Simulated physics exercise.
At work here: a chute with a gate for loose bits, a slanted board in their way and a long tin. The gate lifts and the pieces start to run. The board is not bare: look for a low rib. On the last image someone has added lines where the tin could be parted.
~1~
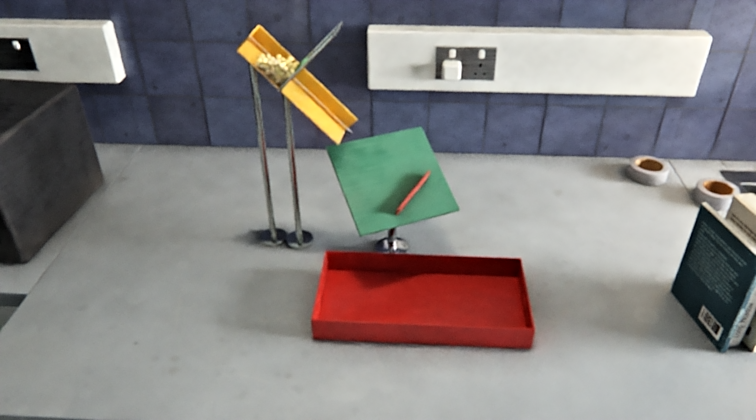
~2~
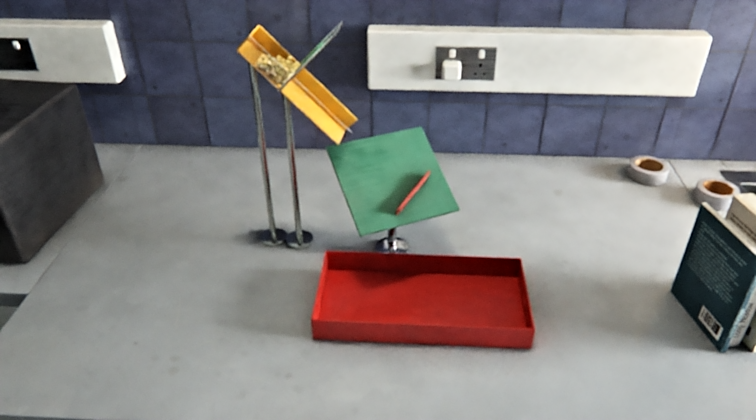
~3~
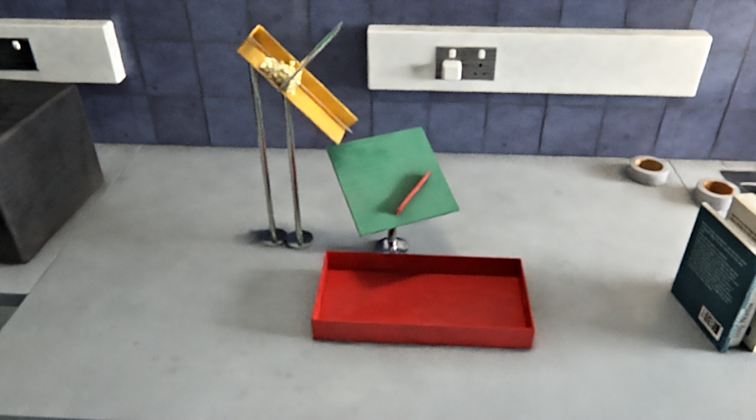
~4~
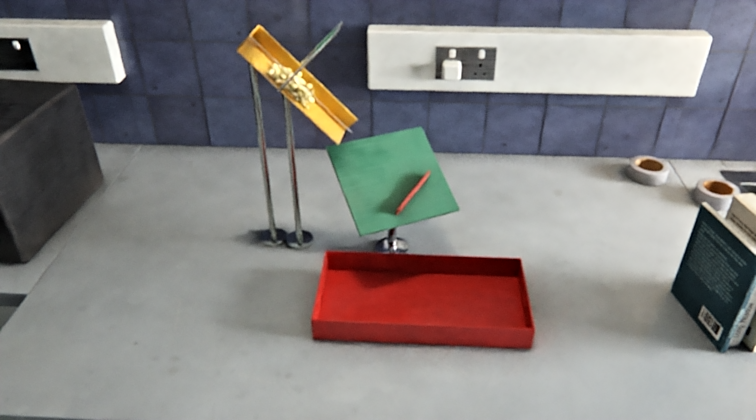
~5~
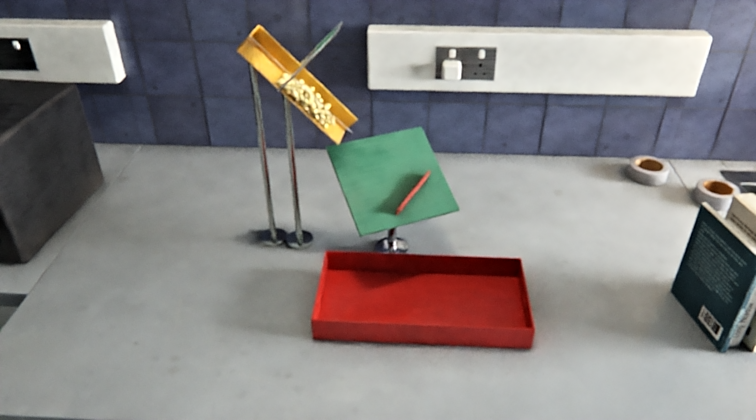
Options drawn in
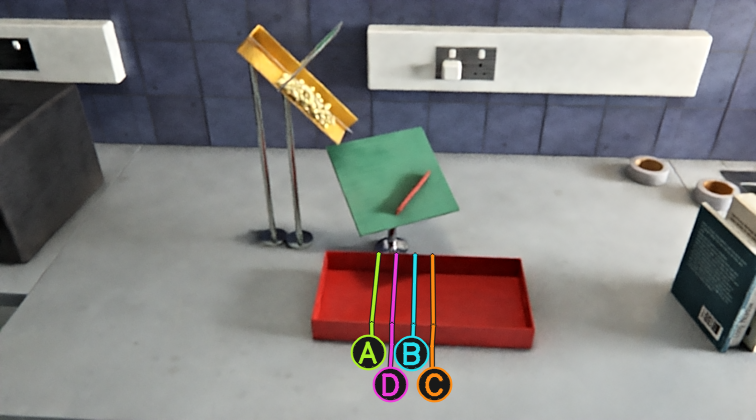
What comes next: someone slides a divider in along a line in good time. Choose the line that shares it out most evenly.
Best: D.
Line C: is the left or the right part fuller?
More lands on the left.
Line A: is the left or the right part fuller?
More lands on the right.
On the marked copy, line A crosses the front rim at (371, 322); line B crosses the front rim at (413, 324); line C crosses the front rim at (433, 325); line D crosses the front rim at (392, 323).
For line A, of what is caught, a small part on the left of the divider, nearly all on the right.
For line B, of what is caught, nearly all on the left of the divider, a stray few on the right.
For line C, of what is caught, nearly all on the left of the divider, a stray few on the right.
For line D, of what is caught, most on the left of the divider, about a quarter on the right.
